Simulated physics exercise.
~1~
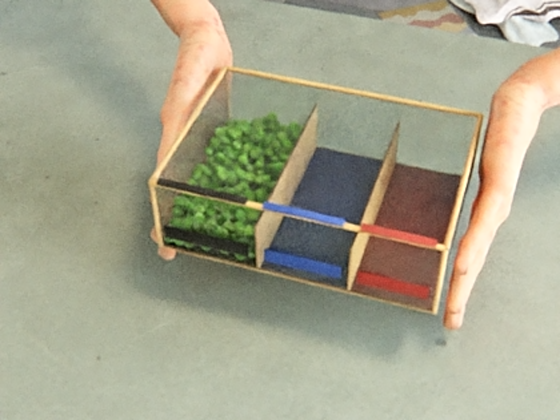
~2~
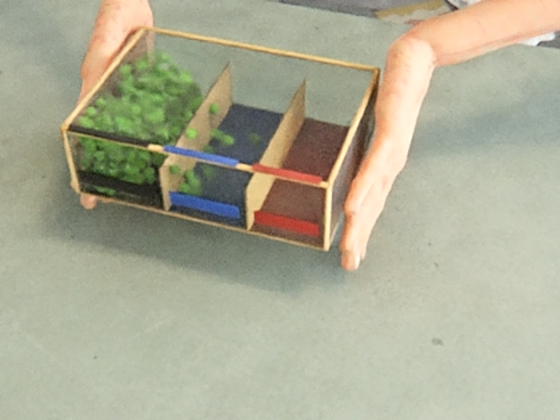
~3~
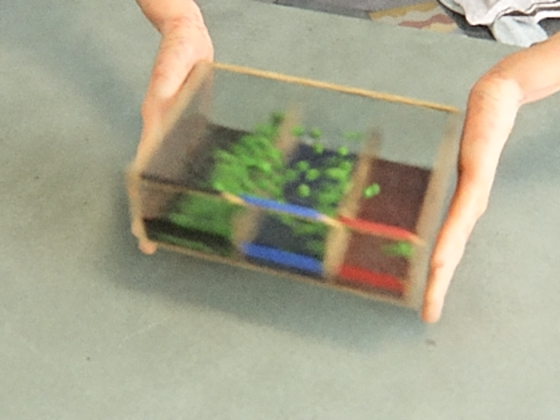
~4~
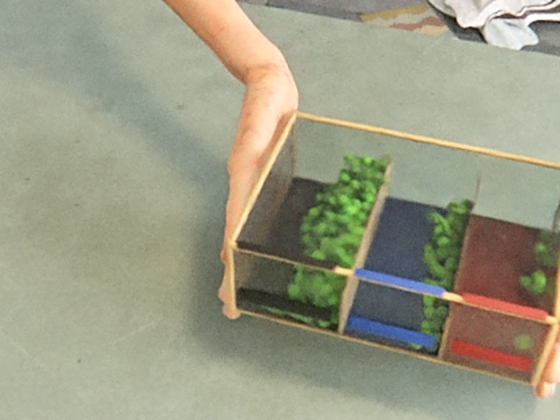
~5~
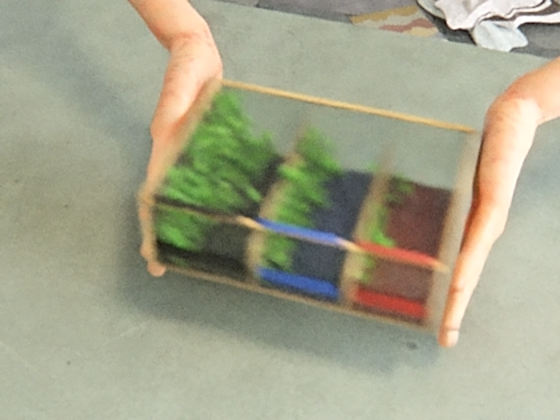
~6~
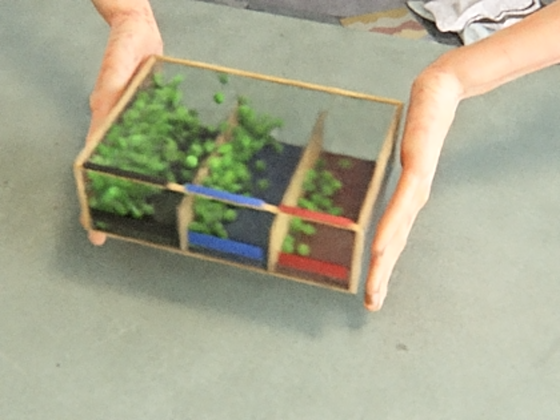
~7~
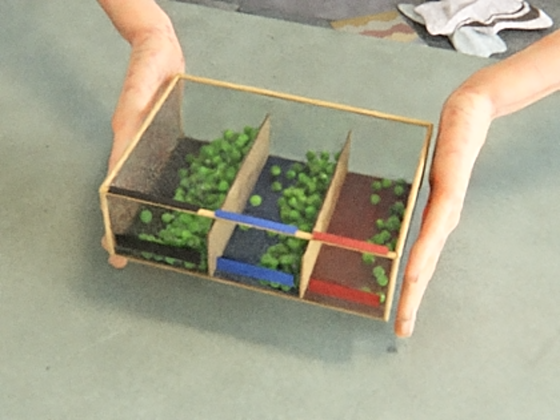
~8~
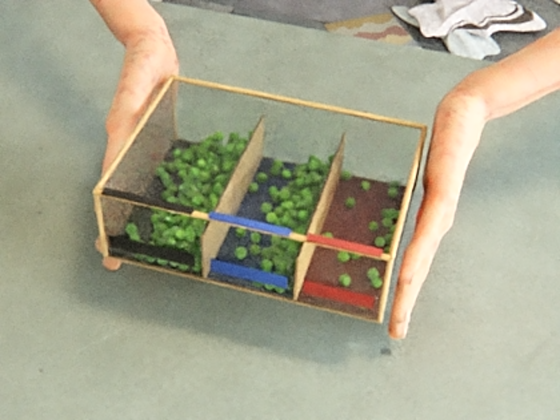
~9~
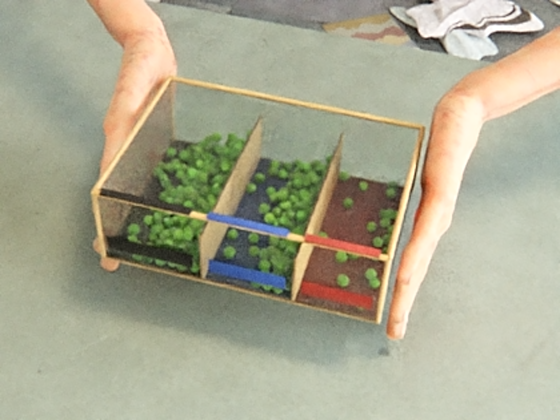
A person's two hands hold a clear, shallow box by its ends above a grey-green tabletop, seen from above at an angle, with crumpled cloth at the upper right. Two upright dividers make three sections, marked black on the left, blue in the middle and red on the right. Green peas fill only the black section at first. The hands shake the box left and right repeatedly, and peas spill over the dividers into the blue section, then the red. The shaking stops, leaving most peas in black, fewer in blue and a few in red.
